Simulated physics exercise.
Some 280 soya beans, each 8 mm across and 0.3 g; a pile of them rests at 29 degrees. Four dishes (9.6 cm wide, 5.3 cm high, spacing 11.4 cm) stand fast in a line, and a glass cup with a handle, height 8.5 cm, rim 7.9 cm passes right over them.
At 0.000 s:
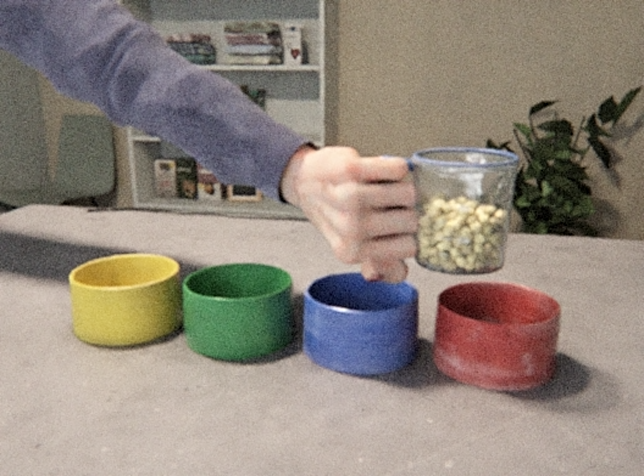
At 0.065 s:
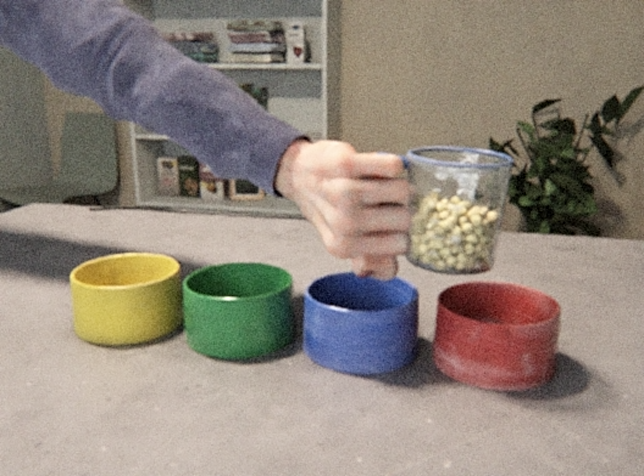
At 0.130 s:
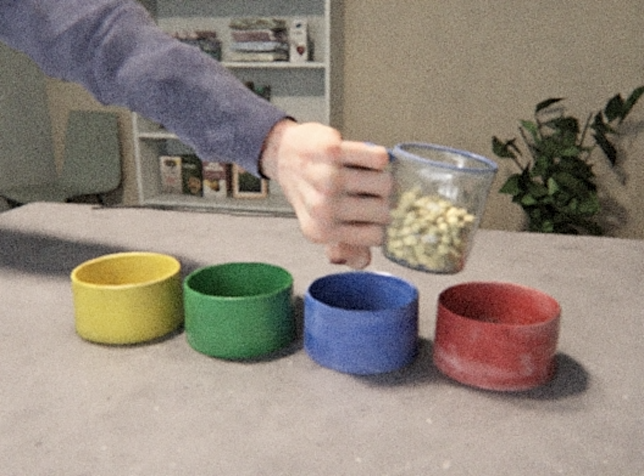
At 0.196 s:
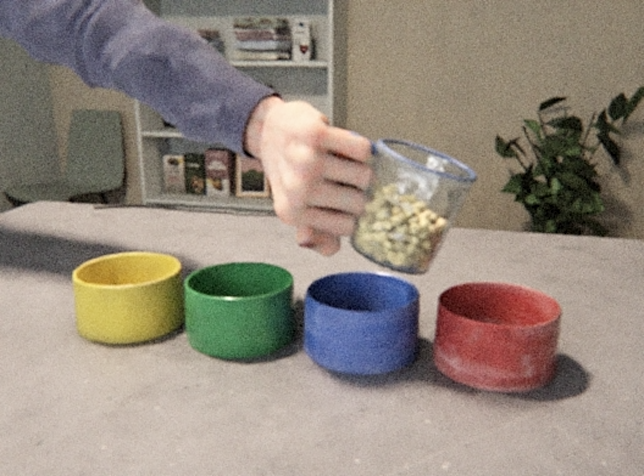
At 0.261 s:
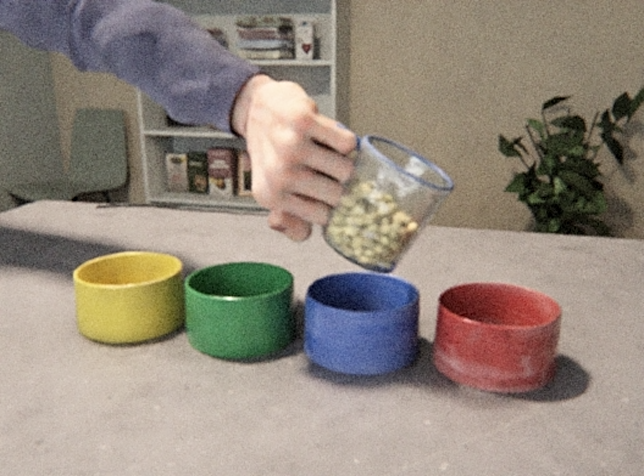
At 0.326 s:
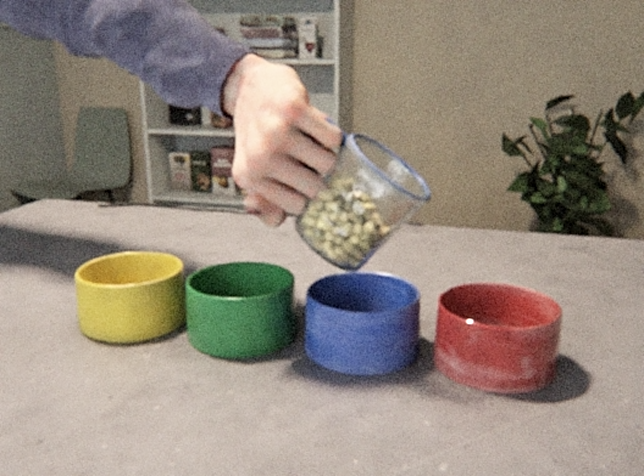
A hand carrying a clear cup of pale beans leftward above red, blue, green and yellow dishes, tilting it to the right.
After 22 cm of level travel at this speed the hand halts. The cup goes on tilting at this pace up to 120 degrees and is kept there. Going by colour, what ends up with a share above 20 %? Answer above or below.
Red dish: Below; blue dish: Below; green dish: Above; yellow dish: Below; on the counter: Below.
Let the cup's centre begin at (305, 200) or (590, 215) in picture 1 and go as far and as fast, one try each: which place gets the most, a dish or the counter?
The winner: Yellow, then blue.
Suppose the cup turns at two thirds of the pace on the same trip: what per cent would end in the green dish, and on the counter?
In that case green 100; counter 0.
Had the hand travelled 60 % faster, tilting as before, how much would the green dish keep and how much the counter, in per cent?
In that case green 100; counter 0.
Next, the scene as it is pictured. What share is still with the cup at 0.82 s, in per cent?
Some 100 per cent of the load.
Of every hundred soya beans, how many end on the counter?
Roughly 0 per cent.
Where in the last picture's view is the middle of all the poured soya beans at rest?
At about (252, 312).
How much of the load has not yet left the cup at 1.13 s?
Roughly 20 per cent.
After 0.62 s, tilt 78 degrees; cup holds 100 %.
After 0.82 s, tilt 106 degrees; cup holds 100 %.
Then, at 1.13 s, tilt 120 degrees; cup holds 20 %, green 80 %.
In the end, at 2.0 s, red 0 %, blue 0 %, green 100 %, yellow 0 %, counter 0 %.
